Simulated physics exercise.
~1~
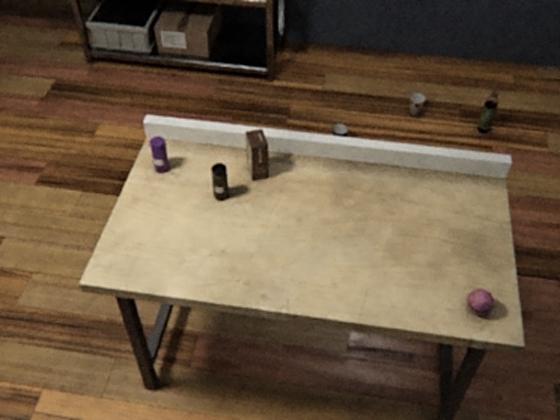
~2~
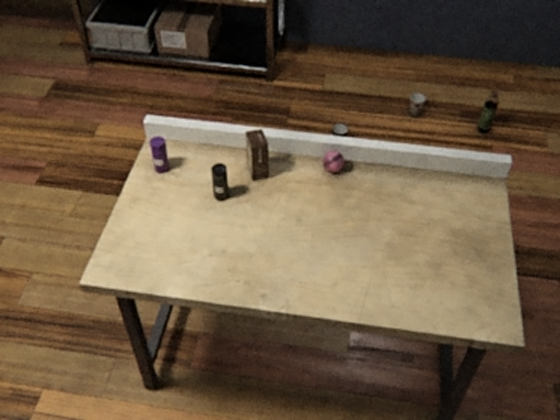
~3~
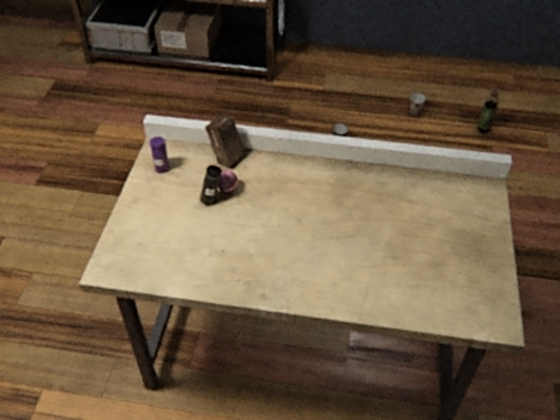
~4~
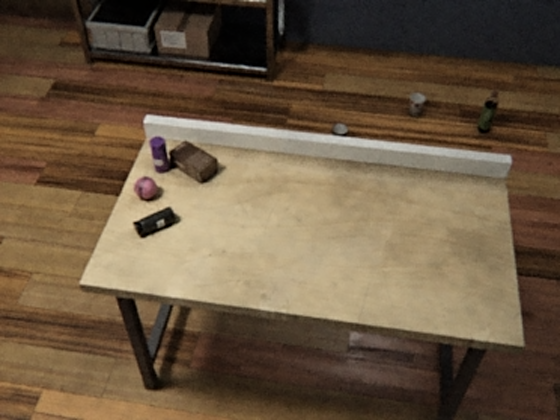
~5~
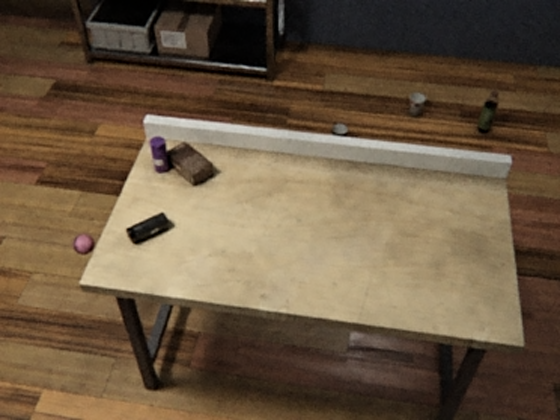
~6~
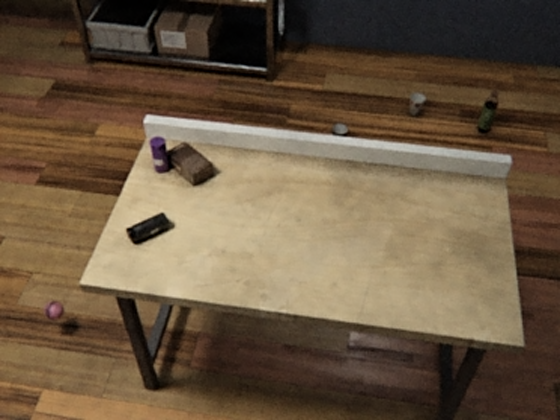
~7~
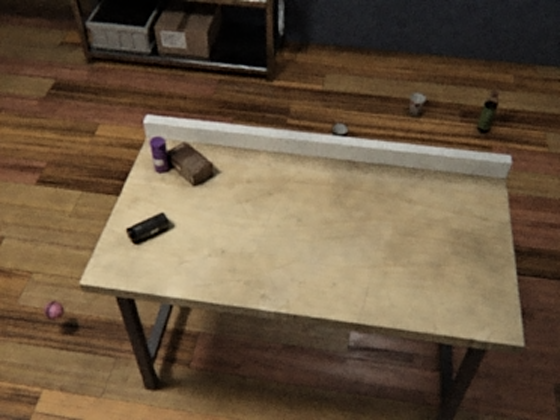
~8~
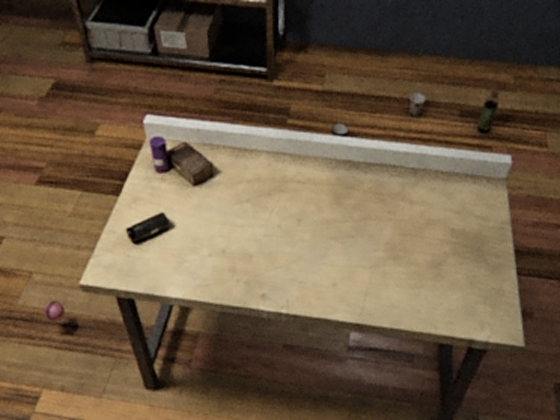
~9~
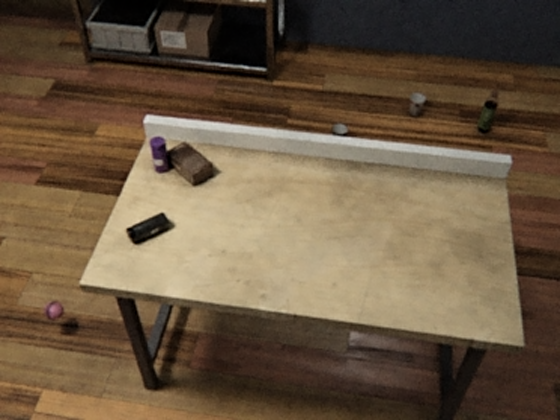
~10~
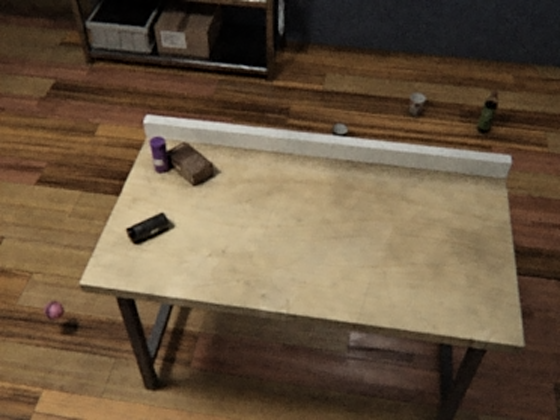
A pale wooden table with a white rail along its far edge stands on a plank floor, seen from above at an angle, with a shelf behind. A purple shaker, a black shaker and a brown carton stand toward its far left, while a pink ball starts near the right front corner. The ball travels up and left to the rail, then continues left into the carton and black shaker, which lean and topple. It rolls off the left side and drops to the floor, coming to rest there. The carton and black shaker lie on the tabletop, the purple shaker still upright.
